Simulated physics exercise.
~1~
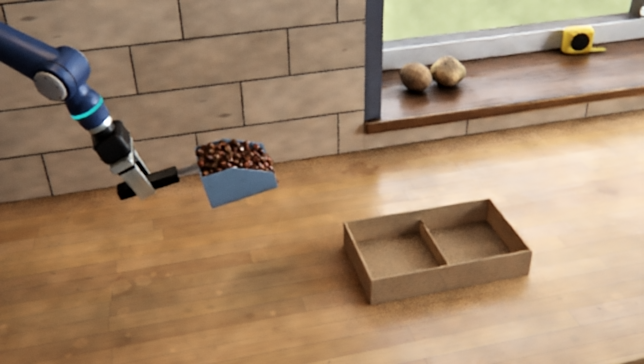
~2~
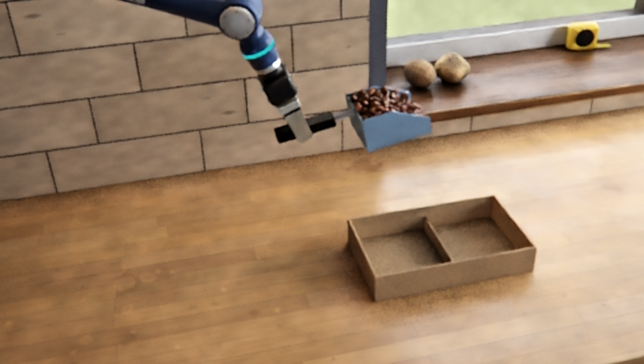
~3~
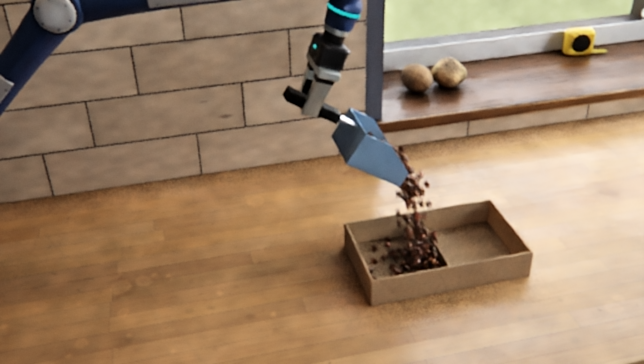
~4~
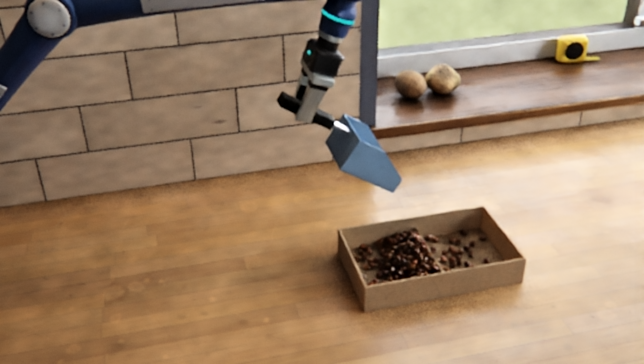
A robot arm moves a blue scoop right and tips brown pellets into a divided tray, emptying it.
